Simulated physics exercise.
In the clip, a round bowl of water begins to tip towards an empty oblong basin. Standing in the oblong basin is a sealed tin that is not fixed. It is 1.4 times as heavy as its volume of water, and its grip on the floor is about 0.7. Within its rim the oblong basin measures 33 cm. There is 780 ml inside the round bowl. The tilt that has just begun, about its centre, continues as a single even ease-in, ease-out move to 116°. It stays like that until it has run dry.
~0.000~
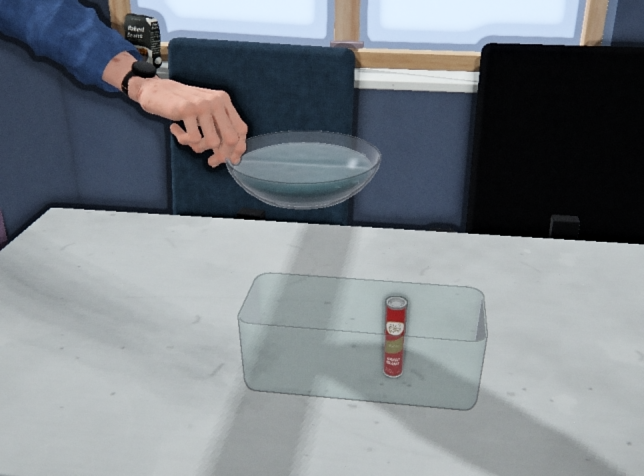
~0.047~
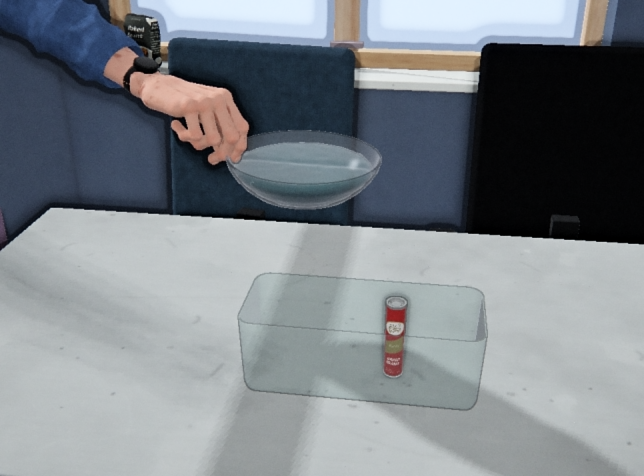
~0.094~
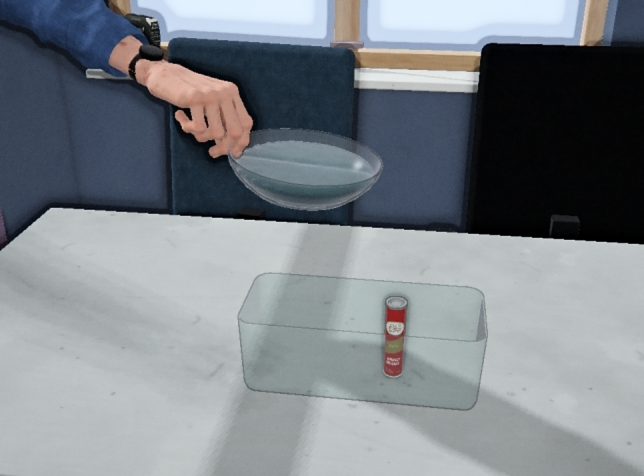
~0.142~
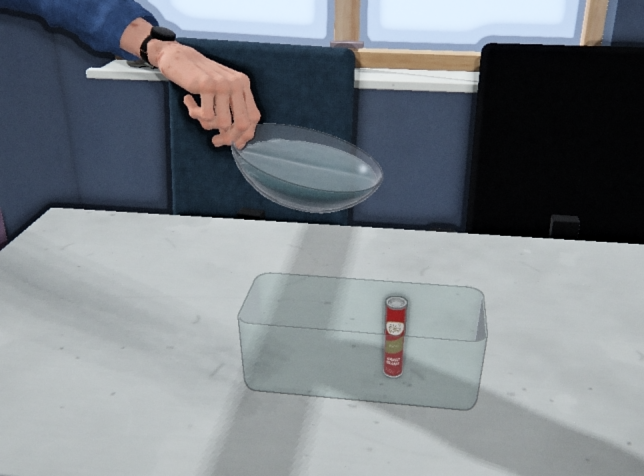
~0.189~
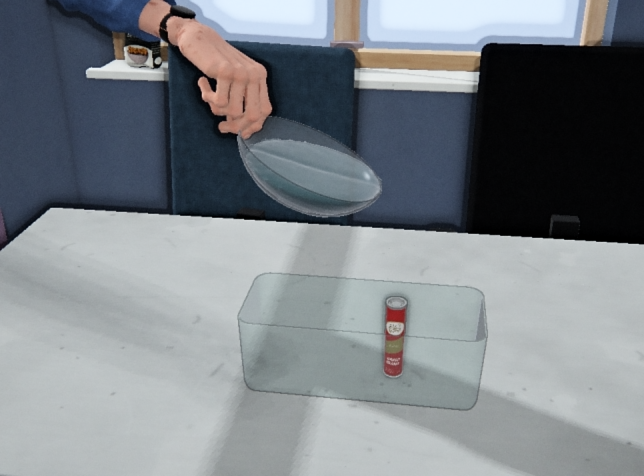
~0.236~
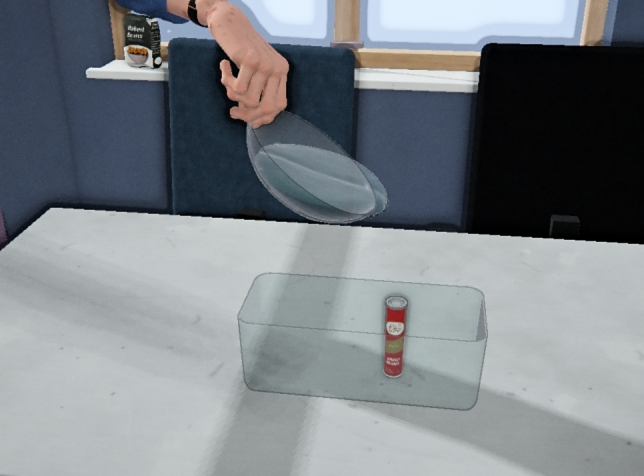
We see a hand holding a clear round bowl of liquid above a table, where a red tin shows through a clear oblong basin; the hand shifts right and tilts the bowl steadily, lowering its right side.
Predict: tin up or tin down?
Looks to me like it holds out.
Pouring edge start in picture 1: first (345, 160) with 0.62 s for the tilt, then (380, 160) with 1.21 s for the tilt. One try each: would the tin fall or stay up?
In the first try it comes down; in the second it remains standing.
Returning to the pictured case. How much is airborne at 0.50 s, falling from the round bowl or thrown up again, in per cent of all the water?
It comes to about 20 percent.
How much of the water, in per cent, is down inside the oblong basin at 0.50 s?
Some 78 per cent.
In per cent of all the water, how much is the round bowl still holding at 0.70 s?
Around 0 in a hundred is still there.
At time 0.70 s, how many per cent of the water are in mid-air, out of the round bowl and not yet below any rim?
Close to 20 %.
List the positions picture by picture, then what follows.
Tilt 0°; pouring edge (380, 160); surface from (236, 160) to (374, 167); the oblong basin's rim runs from (248, 297) to (485, 315); the tin's top is at (396, 306), in the first picture.
Tilt 2°; pouring edge (381, 162); surface from (236, 158) to (375, 168), in the second picture.
Tilt 6°; pouring edge (382, 169); surface from (237, 154) to (375, 172), in the third picture.
Tilt 14°; pouring edge (382, 179); surface from (241, 149) to (375, 177), in the fourth picture.
Tilt 25°; pouring edge (380, 192); surface from (248, 148) to (368, 180); 1 per cent is over the edge, in the fifth picture.
Tilt 37°; pouring edge (375, 206); surface from (257, 150) to (352, 180); 11 per cent is over the edge, in the sixth picture.
By 0.50 s the tilt is 106° and 0 per cent is still to pour; the tin stands where it began.
By 0.70 s the tilt is 116° and 0 per cent is still to pour; the tin stands where it began.
By 0.90 s the tilt is 116° and 0 per cent is still to pour; the tin stands where it began.
By 1.12 s the tilt is 116° and 0 per cent is still to pour; the tin stands where it began.
At rest the tin stands where it began.
